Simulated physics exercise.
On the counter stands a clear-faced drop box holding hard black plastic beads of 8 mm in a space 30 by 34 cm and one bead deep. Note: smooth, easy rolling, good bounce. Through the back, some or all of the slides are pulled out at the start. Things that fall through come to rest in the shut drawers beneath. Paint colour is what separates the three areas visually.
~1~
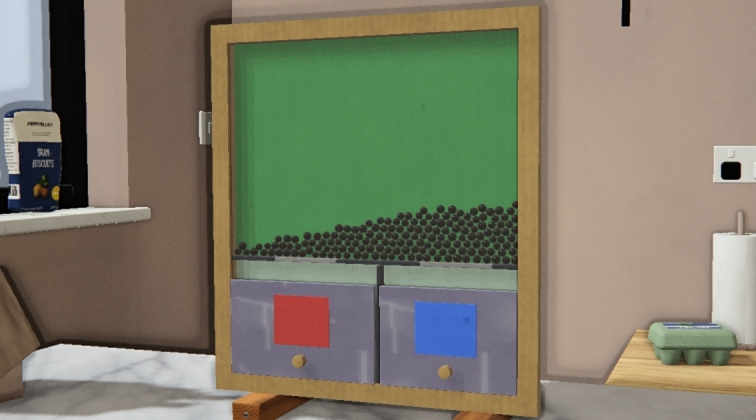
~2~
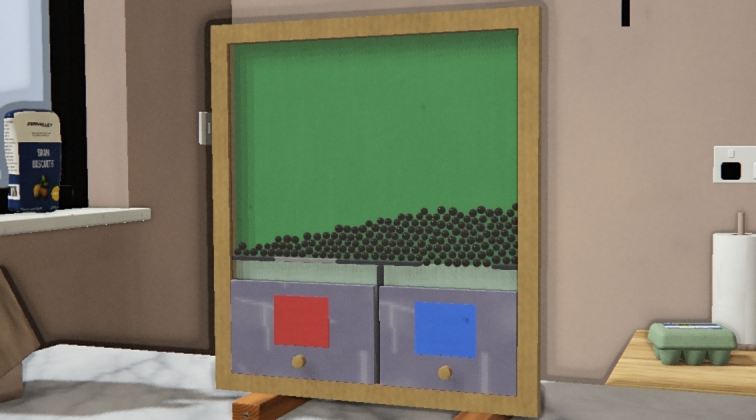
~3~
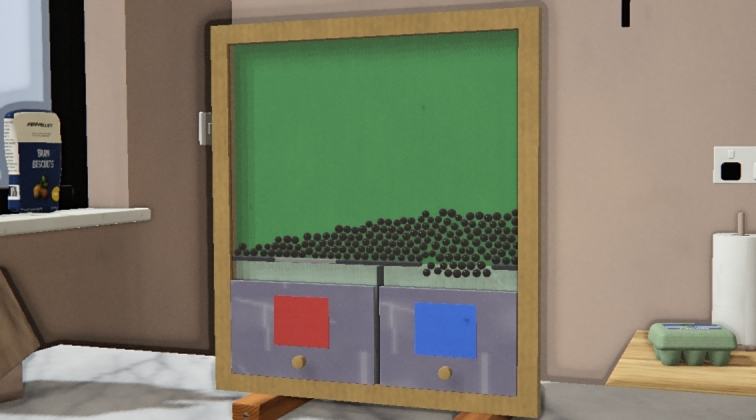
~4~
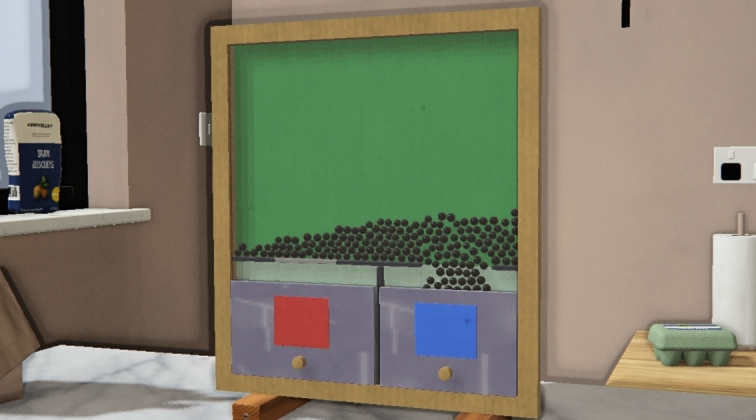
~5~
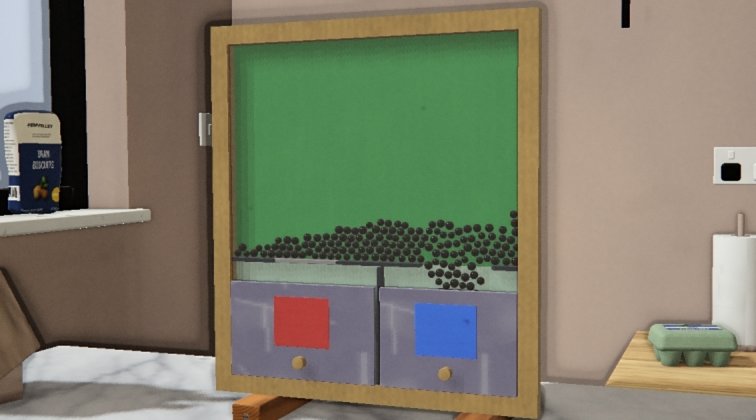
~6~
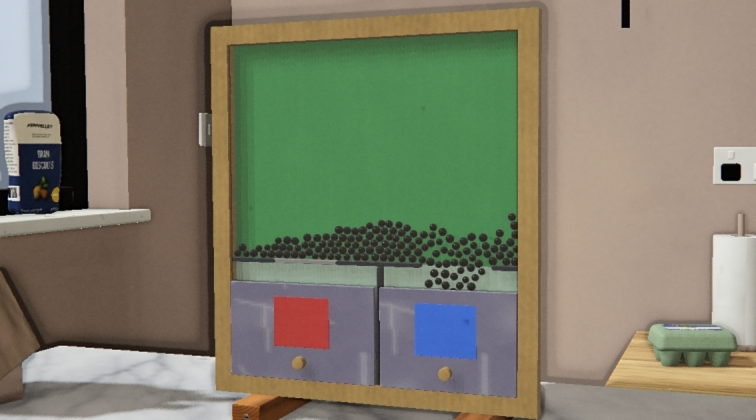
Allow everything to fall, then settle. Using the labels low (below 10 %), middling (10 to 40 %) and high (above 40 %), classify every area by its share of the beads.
Red drawer is low; blue drawer is high; green store is middling.
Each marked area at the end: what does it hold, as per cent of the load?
Final shares - red drawer: 0; blue drawer: 65; green store: 35.
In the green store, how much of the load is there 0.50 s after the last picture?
About 40 per cent.
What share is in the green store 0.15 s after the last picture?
I'd guess near 50 in a hundred.
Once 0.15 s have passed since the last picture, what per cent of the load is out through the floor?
By that time around 50 per cent has passed out below.
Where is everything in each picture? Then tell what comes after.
About 170 beads; beads centred (406, 235); red (301, 321), blue (445, 329), green (370, 60); slides (273, 259) to (342, 261), (417, 264) to (497, 266), in the first frame.
In the second frame, 1 of 2 slides gone; beads centred (406, 236); 0 out.
Beads centred (401, 243); 9 out, in the third frame.
Beads centred (401, 244); 18 out, in the fourth frame.
Beads centred (401, 245); 32 out, in the fifth frame.
Beads centred (393, 246); 44 out, in the sixth frame.
Then, 0.15 s later than the last picture, 50 % are out; blue 50 %, green 50 %.
Then, 0.50 s later than the last picture, 60 % are out; blue 60 %, green 40 %.
Then, 1.20 s later than the last picture, 65 % are out; blue 65 %, green 35 %.
All still 1.8 s after it, 65 % are out; red 0 %, blue 65 %, green 35 %.
